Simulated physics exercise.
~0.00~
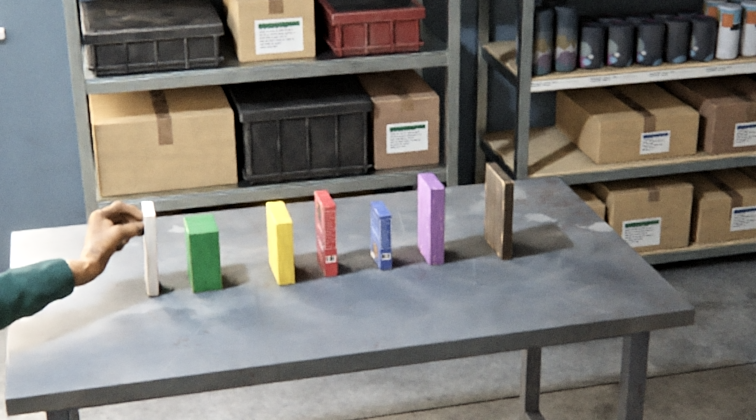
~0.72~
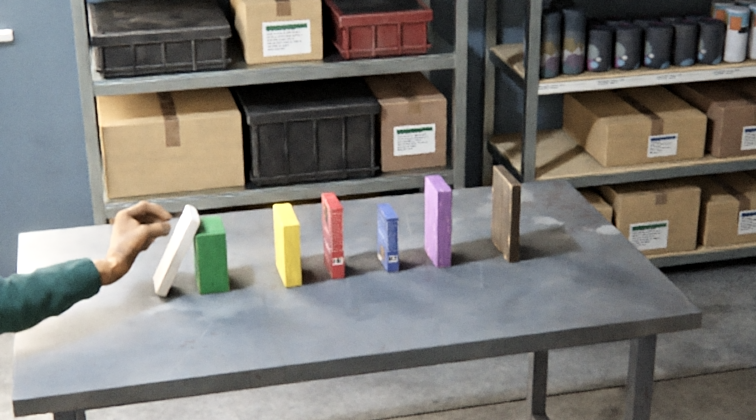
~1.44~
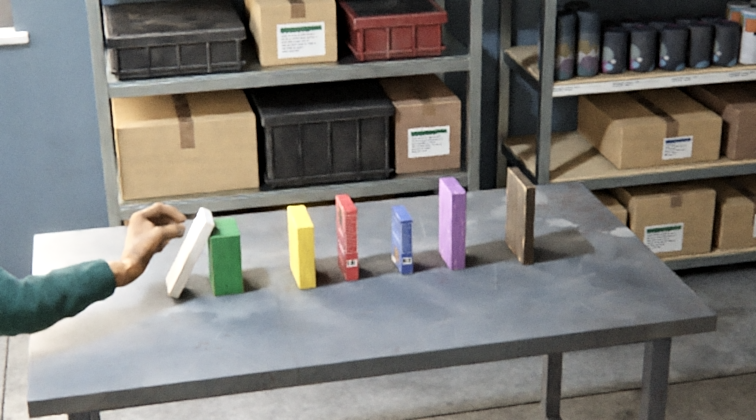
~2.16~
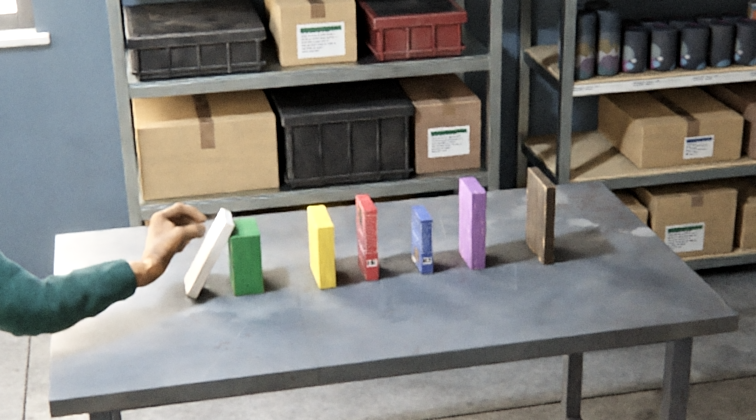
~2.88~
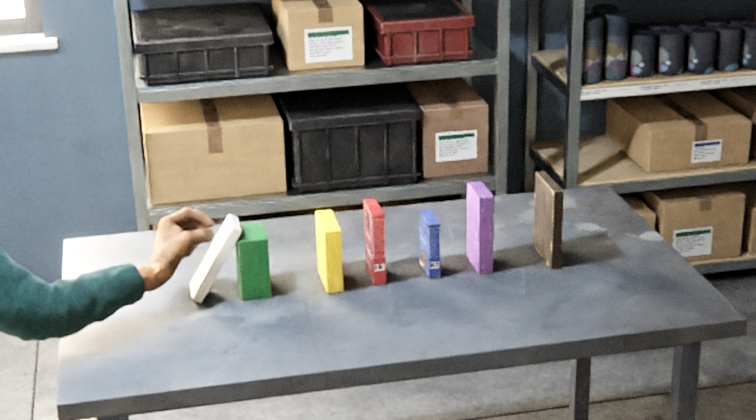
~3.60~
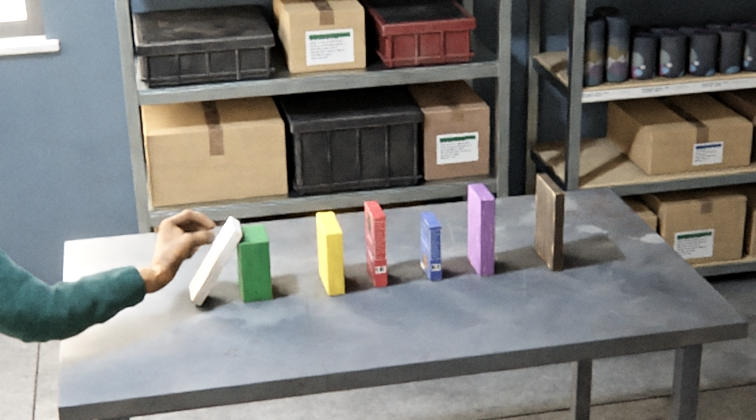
A hand tips the white block right against the green block, and the others stay upright.
